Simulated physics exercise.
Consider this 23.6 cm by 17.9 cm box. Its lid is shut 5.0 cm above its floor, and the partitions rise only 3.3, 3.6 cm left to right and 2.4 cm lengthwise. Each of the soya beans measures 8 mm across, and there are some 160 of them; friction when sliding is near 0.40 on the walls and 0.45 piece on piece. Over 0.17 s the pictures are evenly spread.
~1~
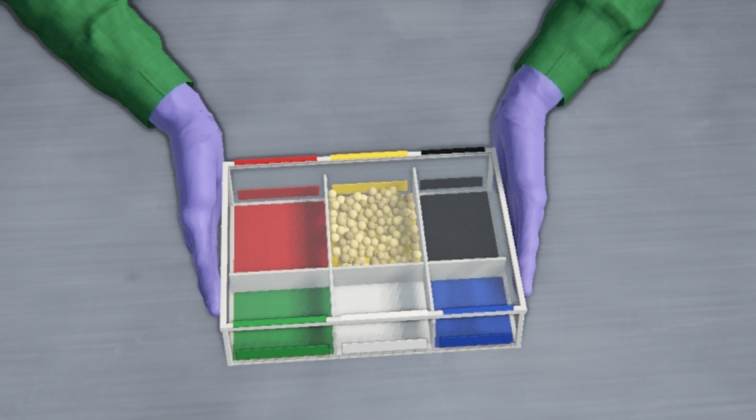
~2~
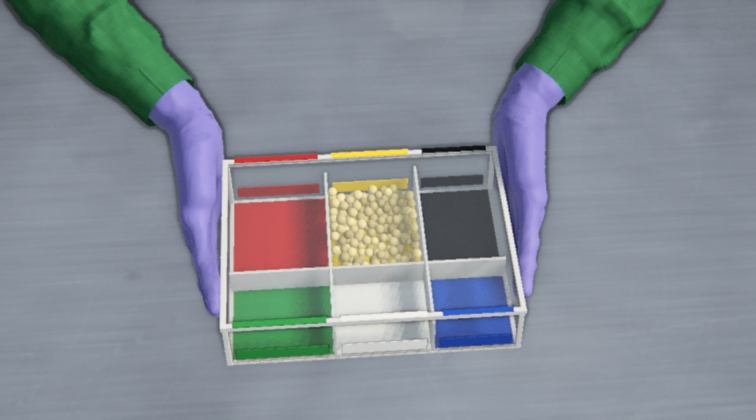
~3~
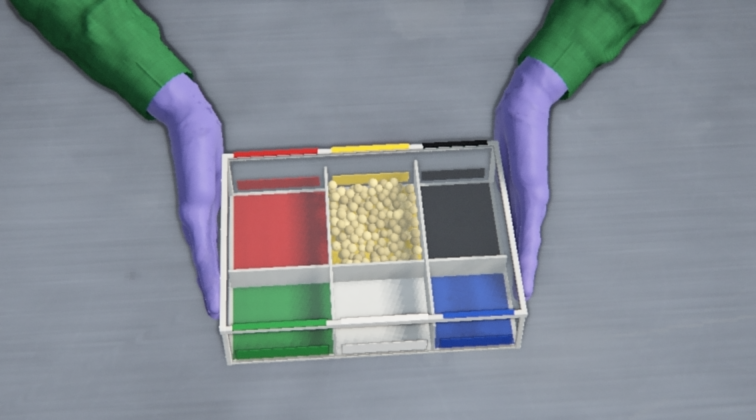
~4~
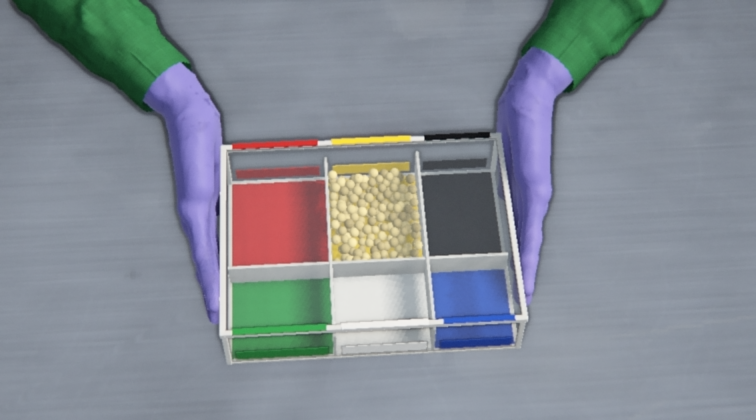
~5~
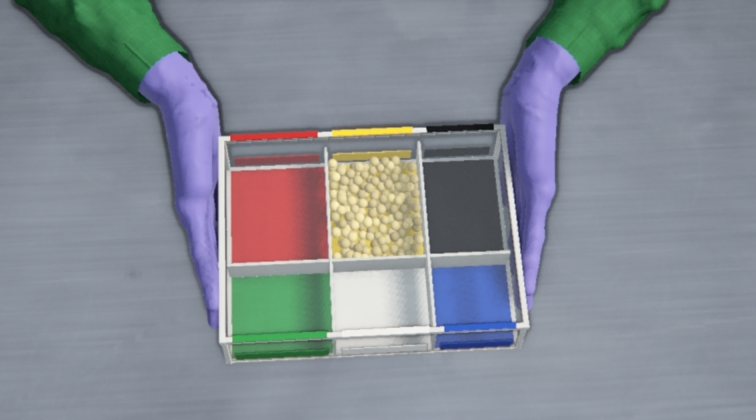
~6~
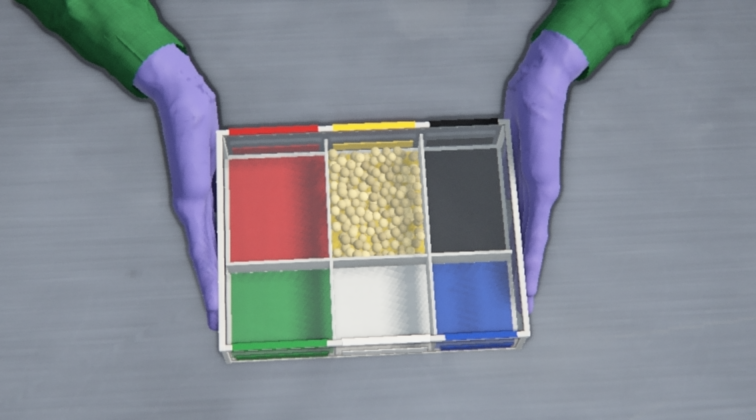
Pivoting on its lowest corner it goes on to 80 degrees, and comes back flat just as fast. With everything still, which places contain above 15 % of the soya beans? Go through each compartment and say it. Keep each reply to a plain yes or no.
Here goes: Red compartment no; blue compartment no; green compartment no; yellow compartment yes; white compartment yes; black compartment no.
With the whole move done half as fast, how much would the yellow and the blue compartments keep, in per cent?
Final share: Yellow 55 %, blue 0 %.
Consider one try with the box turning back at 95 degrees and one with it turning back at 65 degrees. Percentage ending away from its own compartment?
Some 95 and 55 per cent.
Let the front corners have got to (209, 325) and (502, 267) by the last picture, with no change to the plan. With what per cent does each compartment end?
Red 25, blue 0, green 5, yellow 65, white 0, black 0.
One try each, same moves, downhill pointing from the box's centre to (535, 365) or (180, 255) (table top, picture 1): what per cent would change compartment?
The share comes to roughly 60 in a hundred, then roughly 35 in a hundred.
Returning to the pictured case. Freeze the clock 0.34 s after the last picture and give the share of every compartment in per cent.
Red = 0, blue = 0, green = 0, yellow = 55, white = 40, black = 0 (per cent).
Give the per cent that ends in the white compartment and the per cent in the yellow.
White: 75; yellow: 20.
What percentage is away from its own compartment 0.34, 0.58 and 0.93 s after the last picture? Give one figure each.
In order, some 45, 80 and 80.
Then, 0.34 s after the last picture, tilt 78 degrees; yellow 55 %, white 40 %.
Then, 0.58 s after the last picture, tilt 29 degrees; yellow 20 %, white 75 %.
Then, 0.93 s after the last picture, tilt 0 degrees; yellow 20 %, white 75 %.
In the end, red 0 %, blue 5 %, green 5 %, yellow 20 %, white 75 %, black 0 %.
